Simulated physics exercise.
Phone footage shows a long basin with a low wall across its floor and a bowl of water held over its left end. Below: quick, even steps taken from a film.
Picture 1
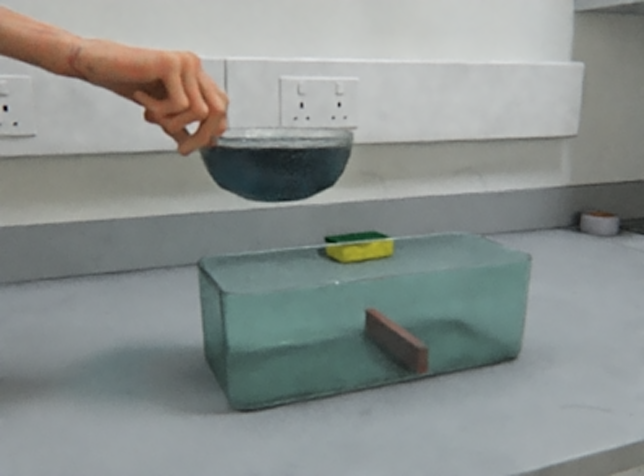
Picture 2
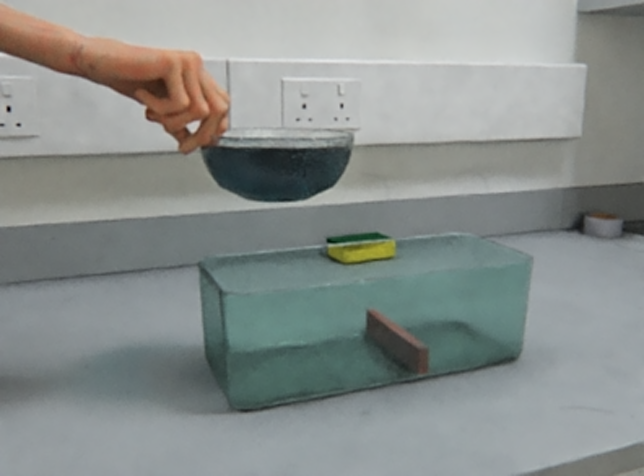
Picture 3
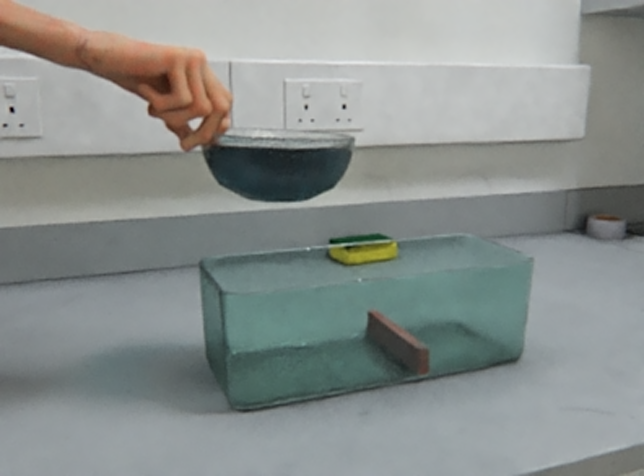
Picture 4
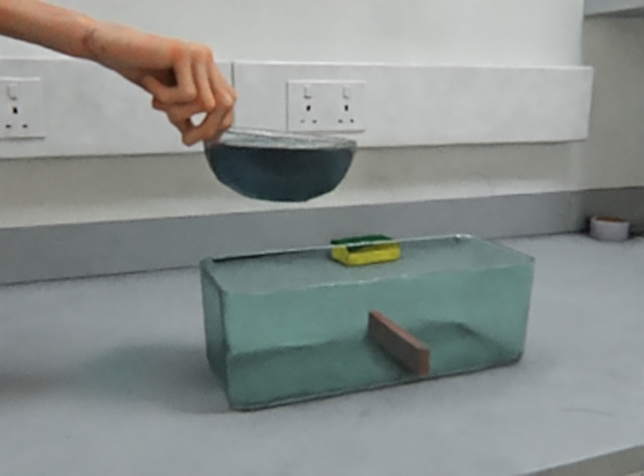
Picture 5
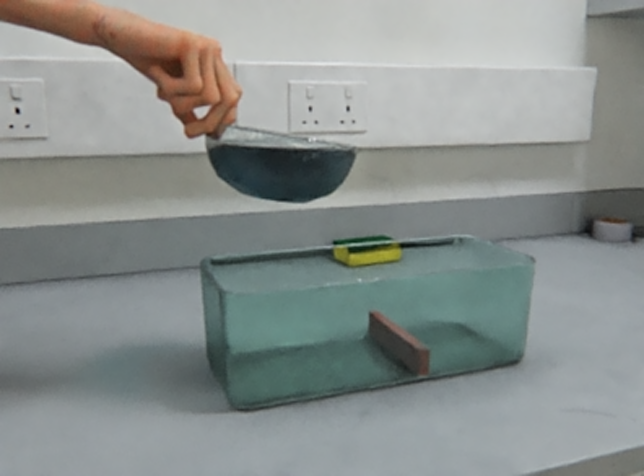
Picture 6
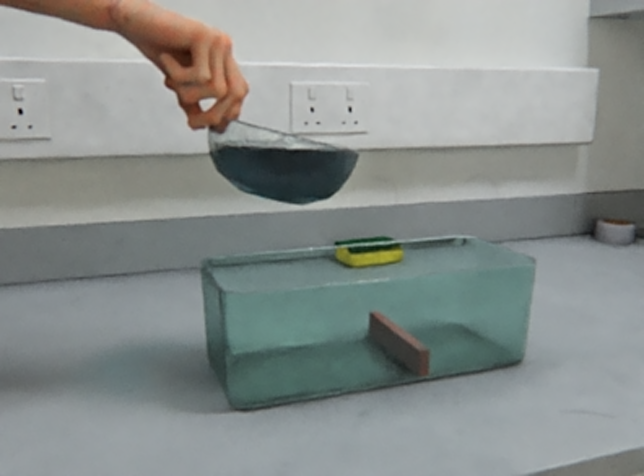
A hand holds a glass bowl of dark water above the left part of a long clear basin and gradually tilts it down to the right, while a yellow and green sponge and the basin's low inner wall stay put.
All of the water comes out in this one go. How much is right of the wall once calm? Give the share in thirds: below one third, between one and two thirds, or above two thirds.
The share is between one and two thirds.
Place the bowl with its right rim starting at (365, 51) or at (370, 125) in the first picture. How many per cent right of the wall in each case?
It comes out at around 65 percent and then around 65 percent.
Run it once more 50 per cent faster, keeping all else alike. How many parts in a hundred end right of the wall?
It comes to some 40 in a hundred.
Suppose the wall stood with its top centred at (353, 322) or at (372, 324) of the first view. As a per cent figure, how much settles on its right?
It would come to roughly 85 per cent the first time and roughly 70 per cent the second.
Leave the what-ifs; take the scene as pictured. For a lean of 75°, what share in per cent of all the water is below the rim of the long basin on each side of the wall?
Left part: Around 20 %. Right part: Around 30 %.
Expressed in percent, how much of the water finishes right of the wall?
I'd say near 50 in a hundred.
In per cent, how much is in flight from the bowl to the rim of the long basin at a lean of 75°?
Something like 30 per cent of it.
A moment on, the bowl is tipped on its side and 22 per cent is still to pour, 19 is left of the wall and 32 right of it.
Next, the bowl is tipped right over and 0 per cent is still to pour, 52 is left of the wall and 48 right of it.
Then the bowl is tipped right over and 0 per cent is still to pour, 52 is left of the wall and 48 right of it.
Later the bowl is tipped right over and 0 per cent is still to pour, 52 is left of the wall and 48 right of it.
In the end 52 per cent lies left of the wall, 48 right of it and 0 outside.
